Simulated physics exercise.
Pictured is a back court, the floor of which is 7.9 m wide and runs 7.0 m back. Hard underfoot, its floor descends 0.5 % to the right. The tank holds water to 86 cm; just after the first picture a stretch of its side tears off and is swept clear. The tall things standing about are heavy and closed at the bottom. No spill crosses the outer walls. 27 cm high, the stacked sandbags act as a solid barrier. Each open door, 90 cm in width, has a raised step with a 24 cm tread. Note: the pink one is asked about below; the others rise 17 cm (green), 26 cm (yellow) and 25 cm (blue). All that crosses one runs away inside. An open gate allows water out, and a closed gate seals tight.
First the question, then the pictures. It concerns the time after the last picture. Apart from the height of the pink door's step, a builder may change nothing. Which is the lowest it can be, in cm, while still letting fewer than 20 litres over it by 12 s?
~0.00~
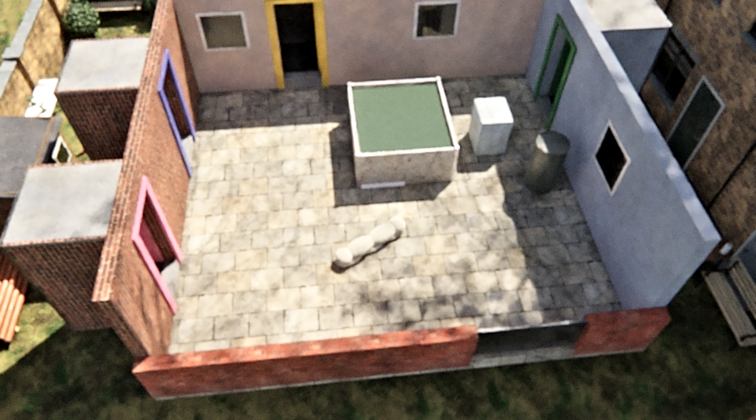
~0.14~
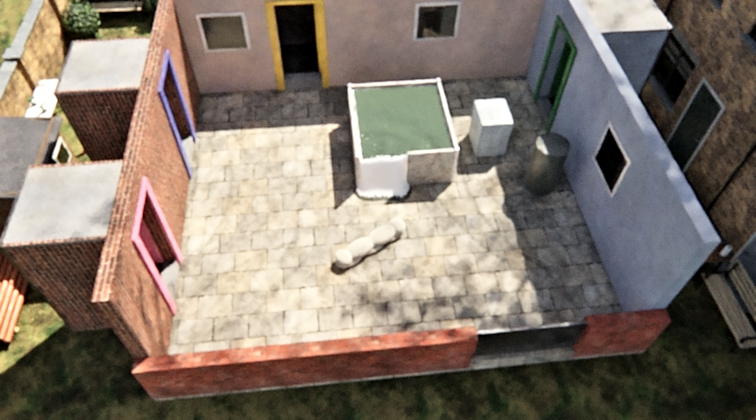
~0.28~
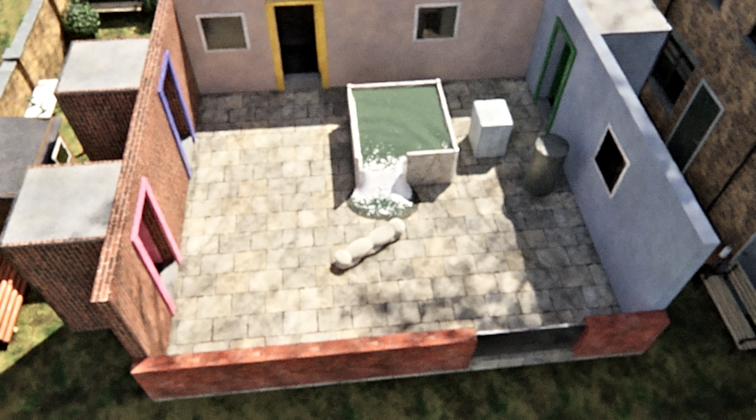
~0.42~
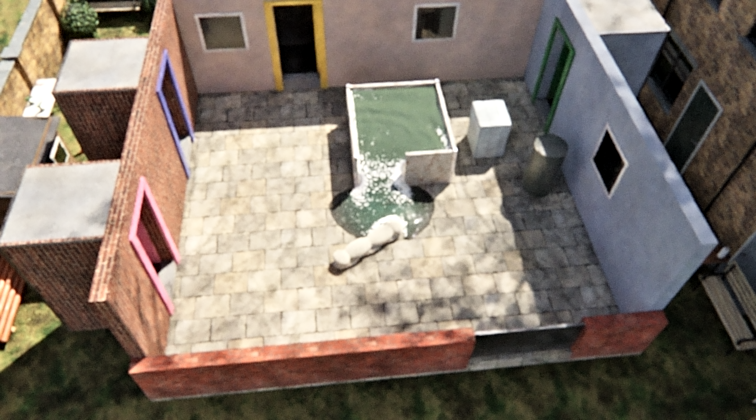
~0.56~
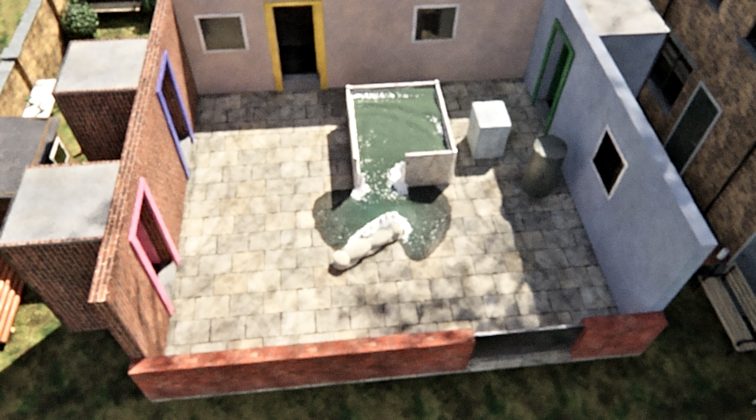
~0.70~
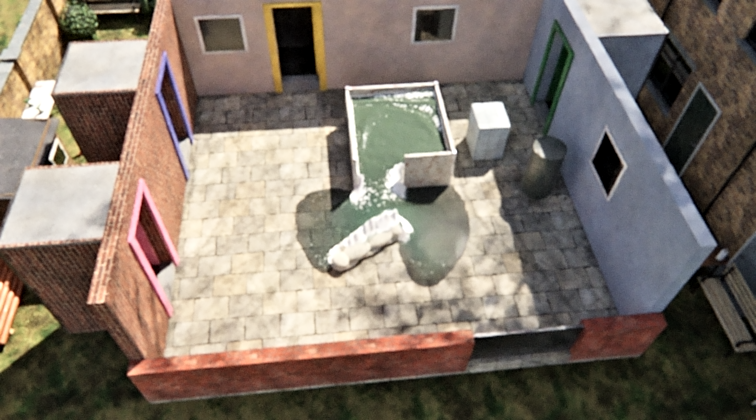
No lower than about 21 cm.
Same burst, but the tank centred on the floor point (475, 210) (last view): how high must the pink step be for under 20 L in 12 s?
About 13.0 cm.
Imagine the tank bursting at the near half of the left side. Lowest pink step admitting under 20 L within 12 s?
I'd say close to 14.0 cm.
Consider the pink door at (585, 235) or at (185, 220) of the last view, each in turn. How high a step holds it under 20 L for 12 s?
In turn: About 12.0 cm, about 9.5 cm.
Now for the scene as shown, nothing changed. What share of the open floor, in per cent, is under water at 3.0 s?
Approximately 45 %.
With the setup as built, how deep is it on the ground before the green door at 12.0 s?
6.5 cm.
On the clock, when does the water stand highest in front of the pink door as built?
The depth peaks at about 2.2 seconds.
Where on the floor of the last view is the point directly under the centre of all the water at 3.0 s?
Approximately (371, 220).
After 1.4 s water covers 25 % of the floor, deepest (50 cm) near (386, 228); it has not reached the pink door.
After 3.0 s water covers 45 % of the floor, deepest (34 cm) near (386, 228); 23 cm at the pink door, 33 litres in over its 18 cm step.
After 12.0 s water covers 95 % of the floor, deepest (16 cm) near (524, 98); 6 cm at the pink door, 48 litres in over its 18 cm step.
At the pink door as built, the water arrived by 1.7 s and peaked near 29 cm at 2.2 s.
With a step of 18 cm, 48 litres would have come in within the 12 s; with 24.5 cm, 7 litres. So under 20 litres takes about 21 cm.
